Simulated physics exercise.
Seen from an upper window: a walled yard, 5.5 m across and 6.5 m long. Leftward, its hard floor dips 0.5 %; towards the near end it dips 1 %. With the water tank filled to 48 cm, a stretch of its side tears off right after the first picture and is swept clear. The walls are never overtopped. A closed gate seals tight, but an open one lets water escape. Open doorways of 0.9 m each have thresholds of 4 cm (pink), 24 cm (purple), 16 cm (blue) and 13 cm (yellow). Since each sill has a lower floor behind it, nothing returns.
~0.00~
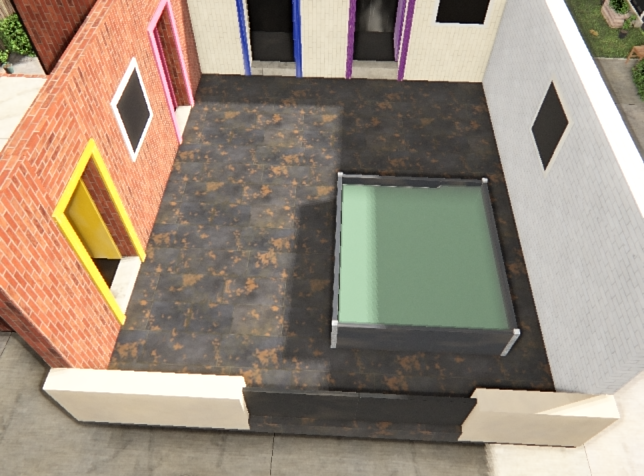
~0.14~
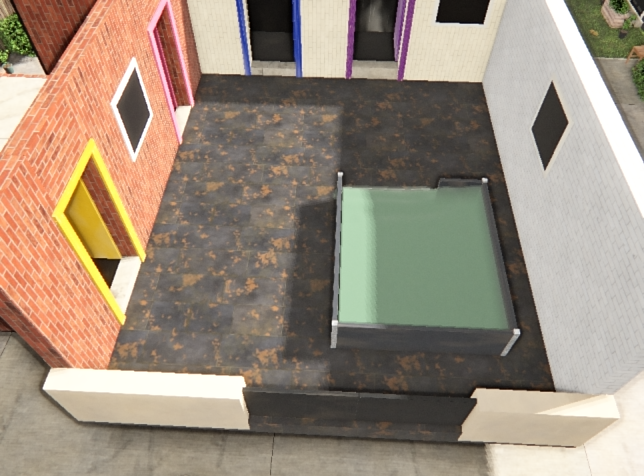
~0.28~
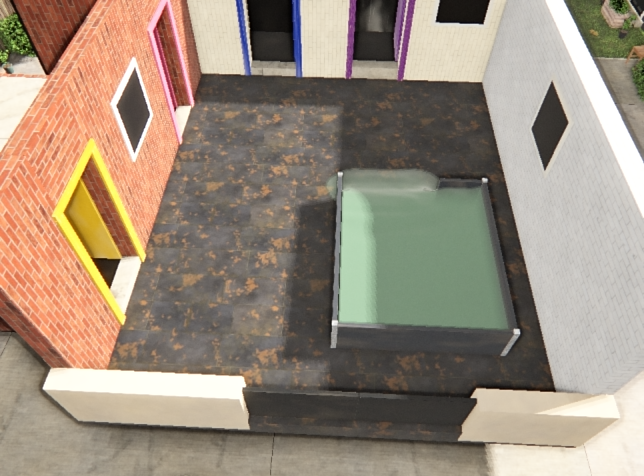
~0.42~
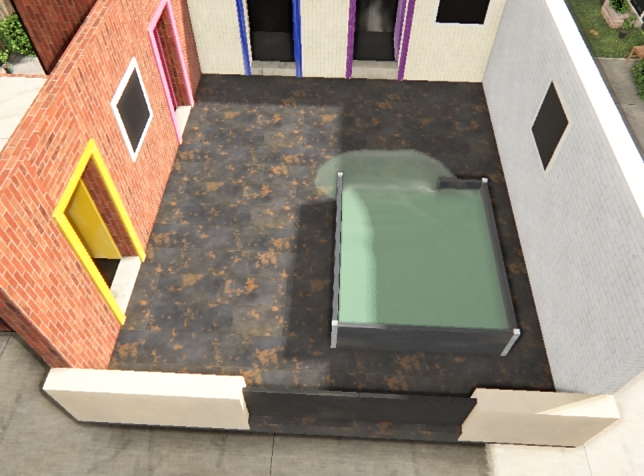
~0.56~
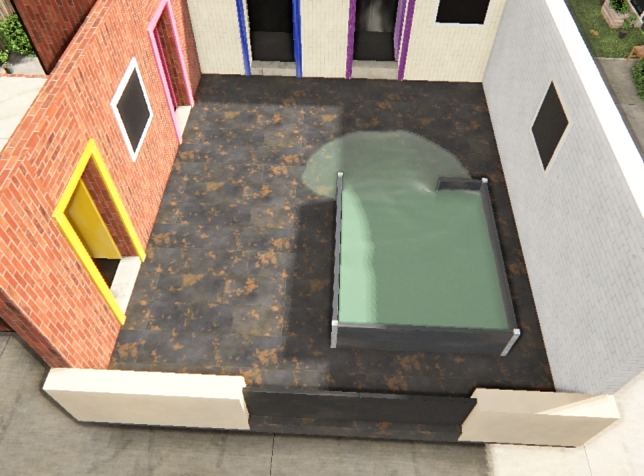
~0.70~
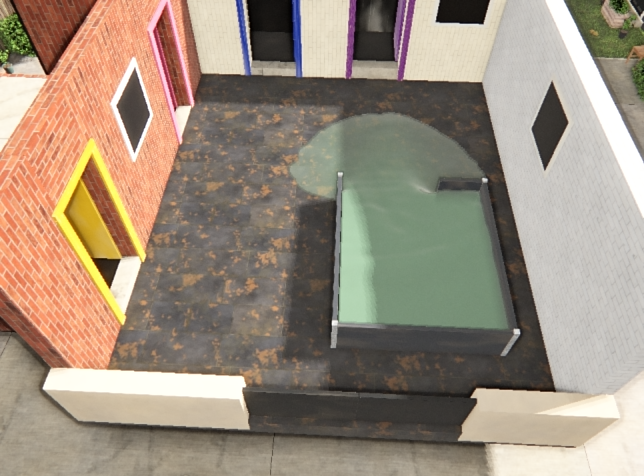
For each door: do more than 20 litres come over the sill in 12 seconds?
Outcome: Pink door: Above the limit, purple door: Beneath the limit, blue door: Beneath the limit, yellow door: Beneath the limit.
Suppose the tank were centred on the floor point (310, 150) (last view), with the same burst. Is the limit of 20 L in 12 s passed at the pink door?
Pink: Too much.
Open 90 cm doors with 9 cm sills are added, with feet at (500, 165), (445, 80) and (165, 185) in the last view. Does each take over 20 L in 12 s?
So, in the order given, it's shy of the mark, then beyond the mark, then shy of the mark.
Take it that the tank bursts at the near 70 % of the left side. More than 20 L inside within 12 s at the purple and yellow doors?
Purple: Within limit; yellow: Beyond limit.
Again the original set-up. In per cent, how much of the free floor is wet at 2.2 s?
Around 40 per cent wet.
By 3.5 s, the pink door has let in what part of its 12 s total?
0 per cent, roughly.
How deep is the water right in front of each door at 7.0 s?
Depths in centimetres - pink: 11, purple: 9, blue: 11, yellow: 4.
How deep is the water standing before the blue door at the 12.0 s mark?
About 5.5 cm deep.
After 1.4 s water covers 30 % of the floor and is deepest (25 cm) near (355, 195); pink door not reached, purple door 20 cm at the sill, 0 L in, blue door not reached, yellow door not reached.
After 2.2 s water covers 40 % of the floor and is deepest (24 cm) near (366, 195); pink door not reached, purple door 21 cm at the sill, 0 L in, blue door 16 cm at the sill, 0 L in, yellow door not reached.
After 3.5 s water covers 45 % of the floor and is deepest (28 cm) near (211, 75); pink door 10 cm at the sill, 3 L in, purple door 19 cm at the sill, 0 L in, blue door 14 cm at the sill, 0 L in, yellow door not reached.
After 7.0 s water covers 85 % of the floor and is deepest (14 cm) near (551, 416); pink door 11 cm at the sill, 83 L in, purple door 9 cm at the sill, 0 L in, blue door 11 cm at the sill, 0 L in, yellow door 4 cm at the sill, 0 L in.
After 12.0 s water covers 95 % of the floor and is deepest (14 cm) near (104, 380); pink door 8 cm at the sill, 180 L in, purple door 4 cm at the sill, 0 L in, blue door 5 cm at the sill, 0 L in, yellow door 6 cm at the sill, 0 L in.
